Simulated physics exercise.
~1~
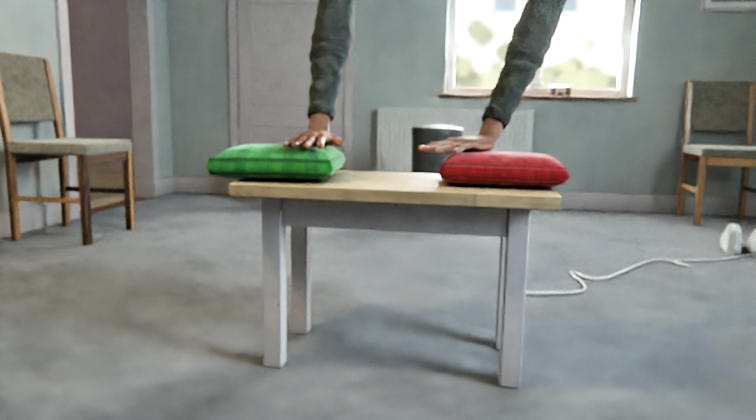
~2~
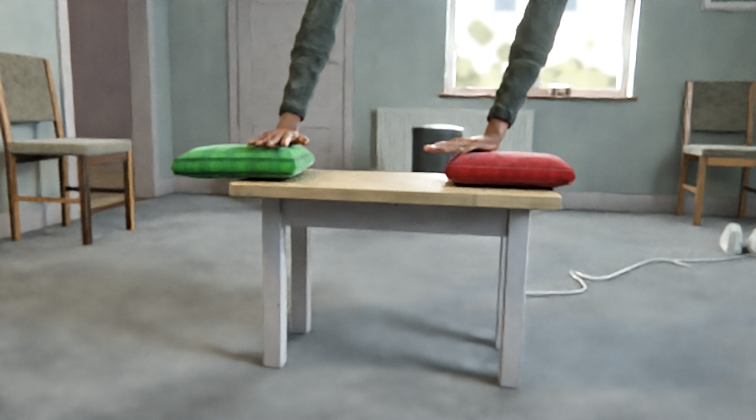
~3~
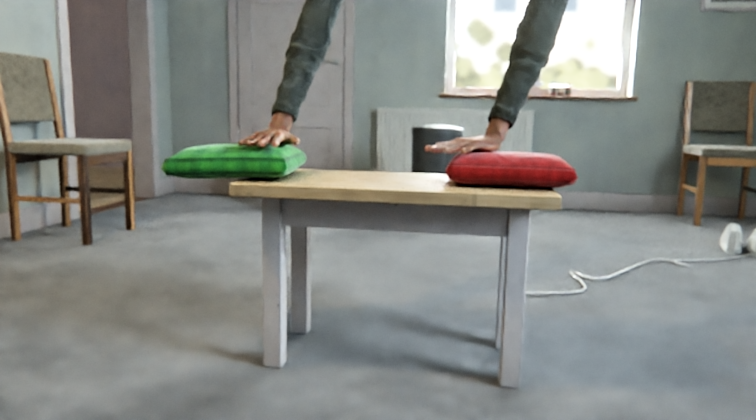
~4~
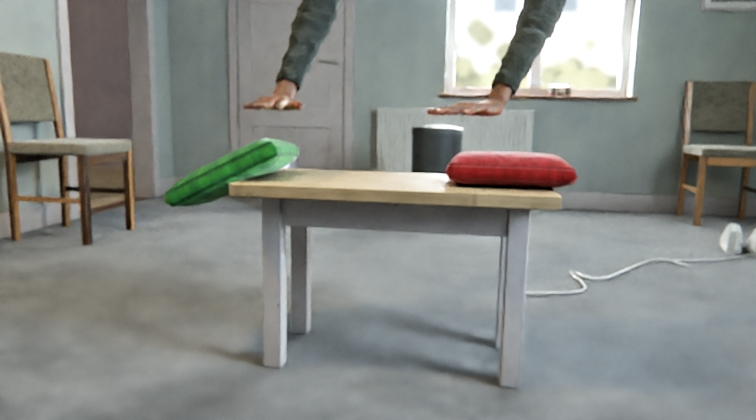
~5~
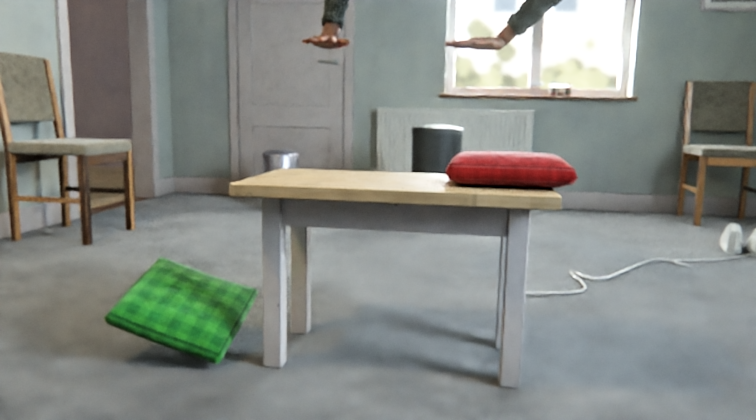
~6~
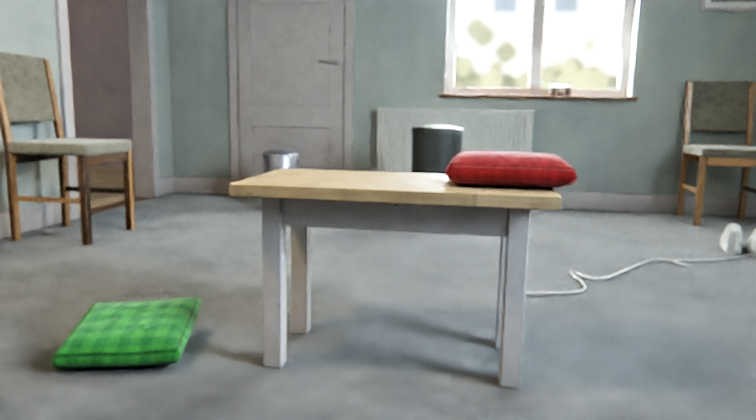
A green cushion tipped off the left end of a low table and dropped to the floor after two hands slid it and a red cushion apart, then lifted away, while the red one stayed resting on top.
